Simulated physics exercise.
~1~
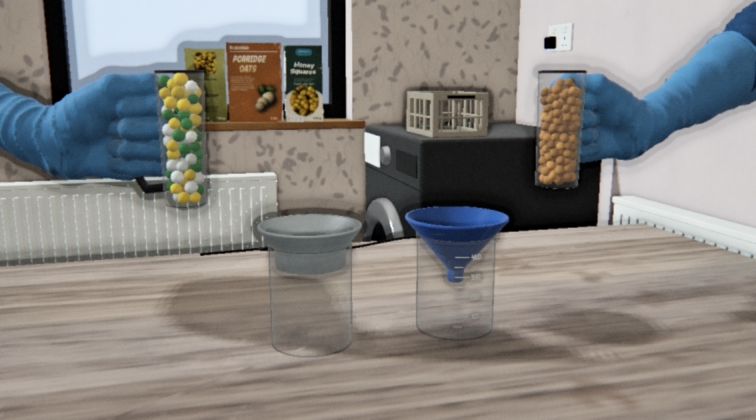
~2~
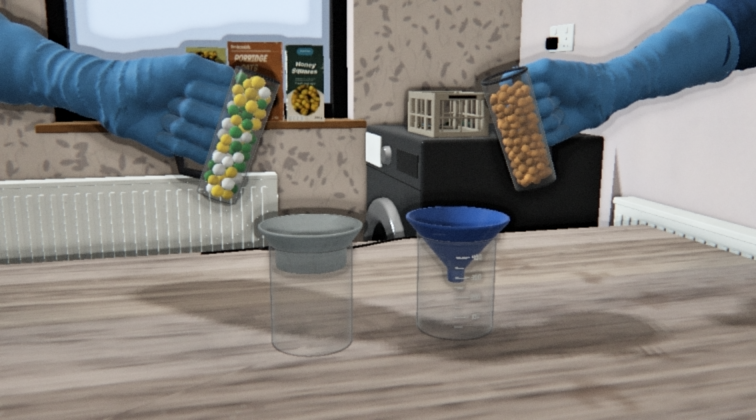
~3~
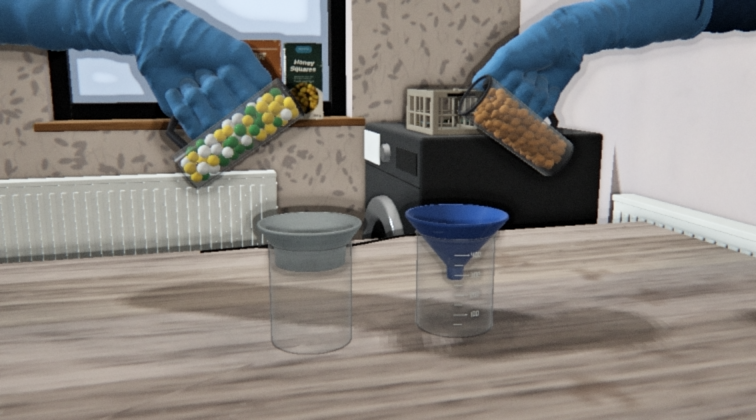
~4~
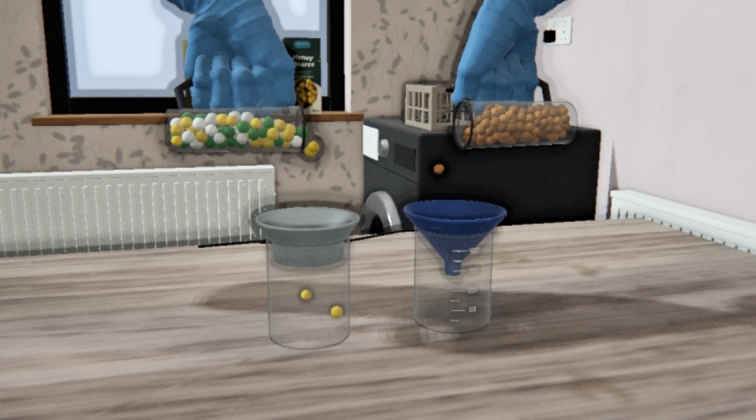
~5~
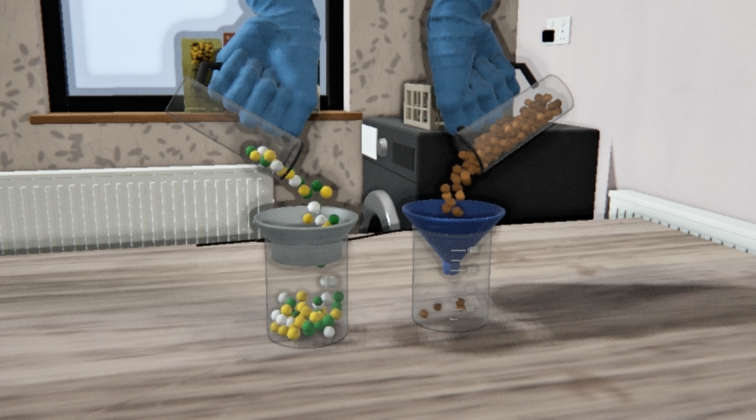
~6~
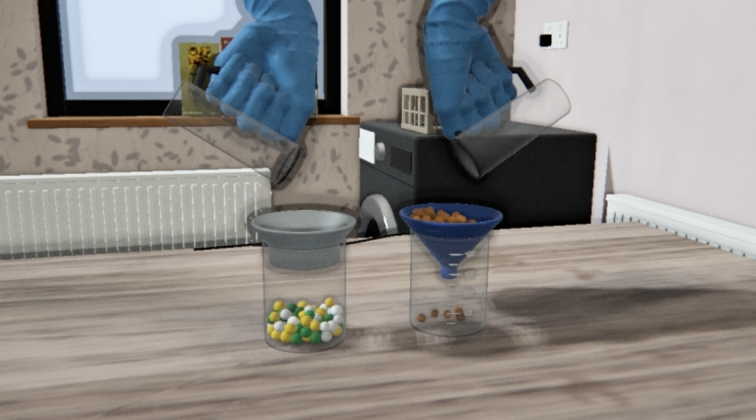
To begin with, two blue-gloved hands hold clear cups above a wooden table, the left cup full of yellow, green and white balls, the right one of brown, nut-like pieces. Below stand two clear jars, one with a grey funnel and one with a blue funnel. The hands move inward and tilt the cups until they lie sideways, and a few yellow balls drop into the left jar. Tipped further, both cups pour out their contents. Finally, both cups are empty, the coloured balls all rest in the left jar, and most brown pieces stay stuck in the blue funnel, with only a few beneath.
